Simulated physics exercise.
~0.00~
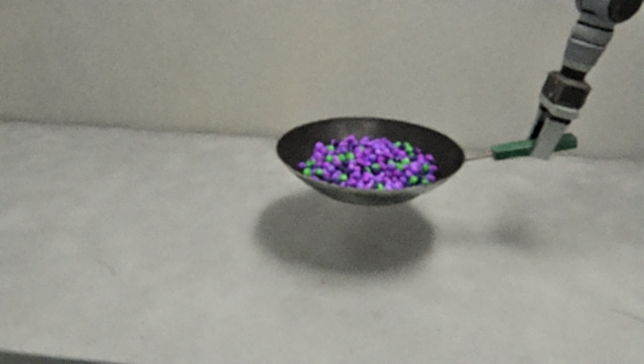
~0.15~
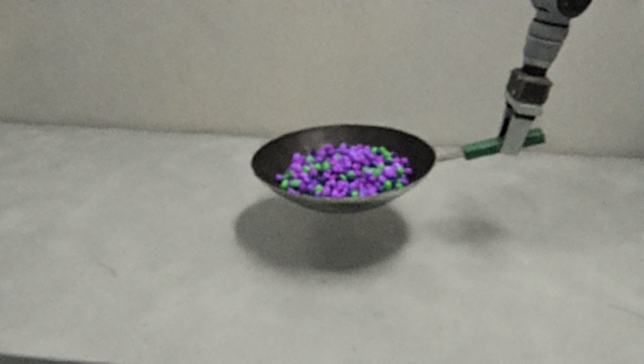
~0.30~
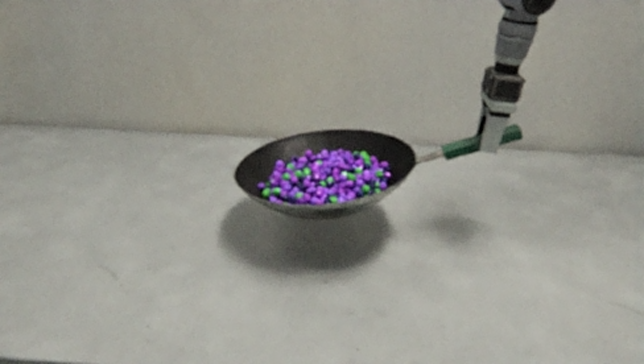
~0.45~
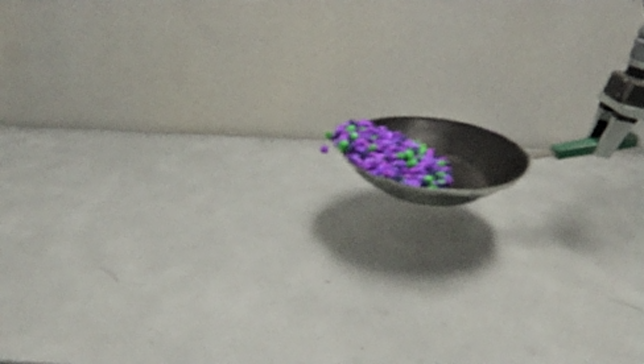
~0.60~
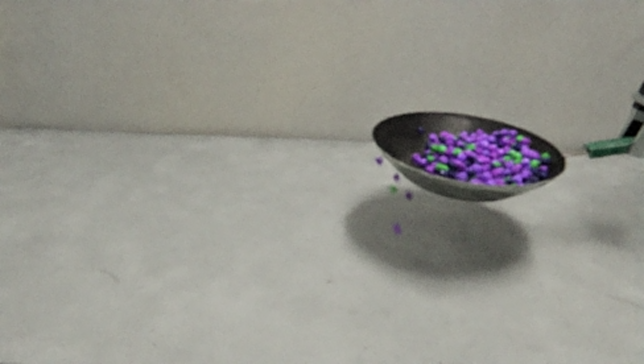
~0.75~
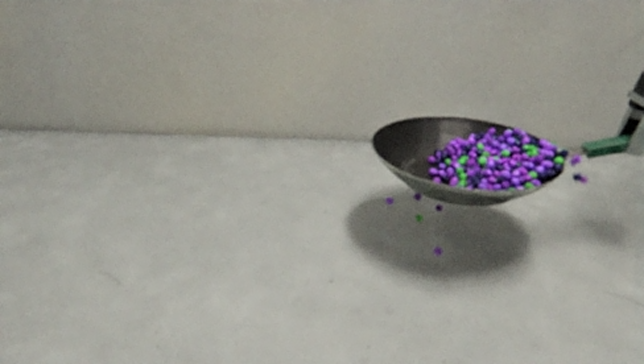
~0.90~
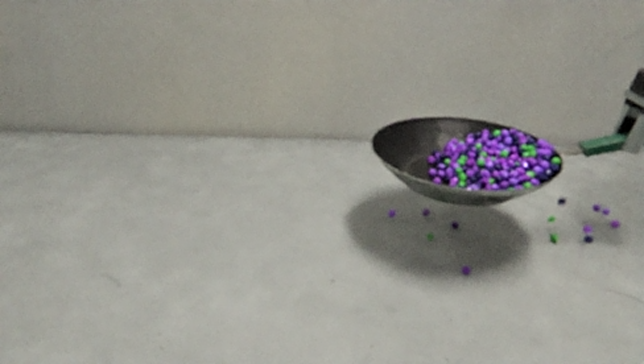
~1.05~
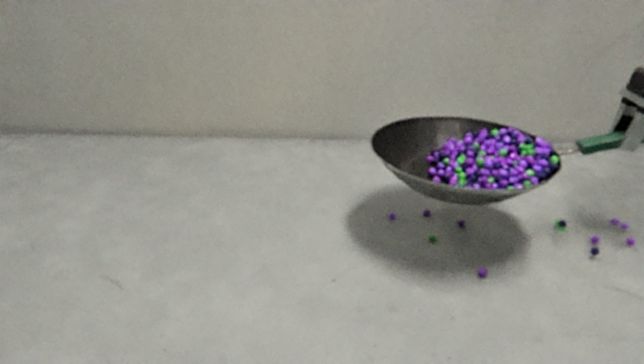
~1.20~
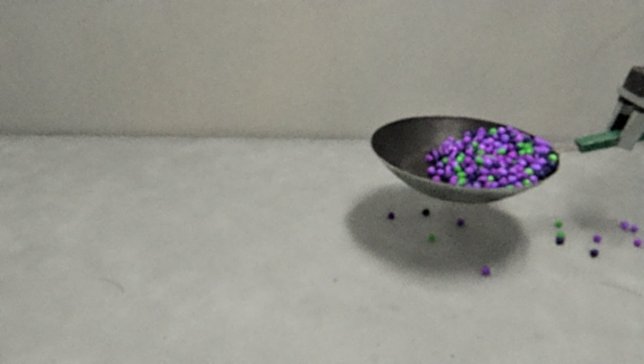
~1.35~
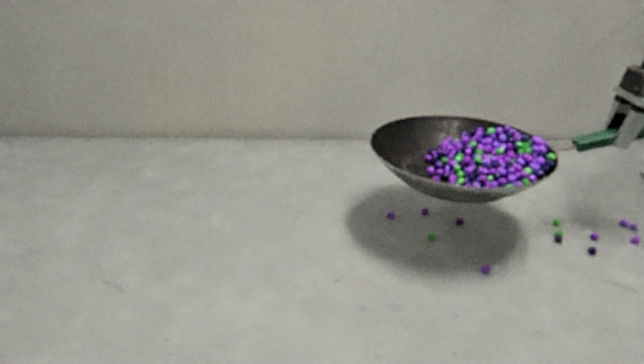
A pale grey tabletop stands before a plain light wall, seen from the front and slightly above. A robot arm at the right grips the green handle of a dark frying pan, holding it in the air with a heap of small round purple and green sweets inside. The pan glides left, then swings quickly back to the right, and the sweets pile against its left rim, a few spilling over. They slide across to the right side, and several more drop near the handle. The pan stops, still mostly full, with a scattering of sweets resting on the table.
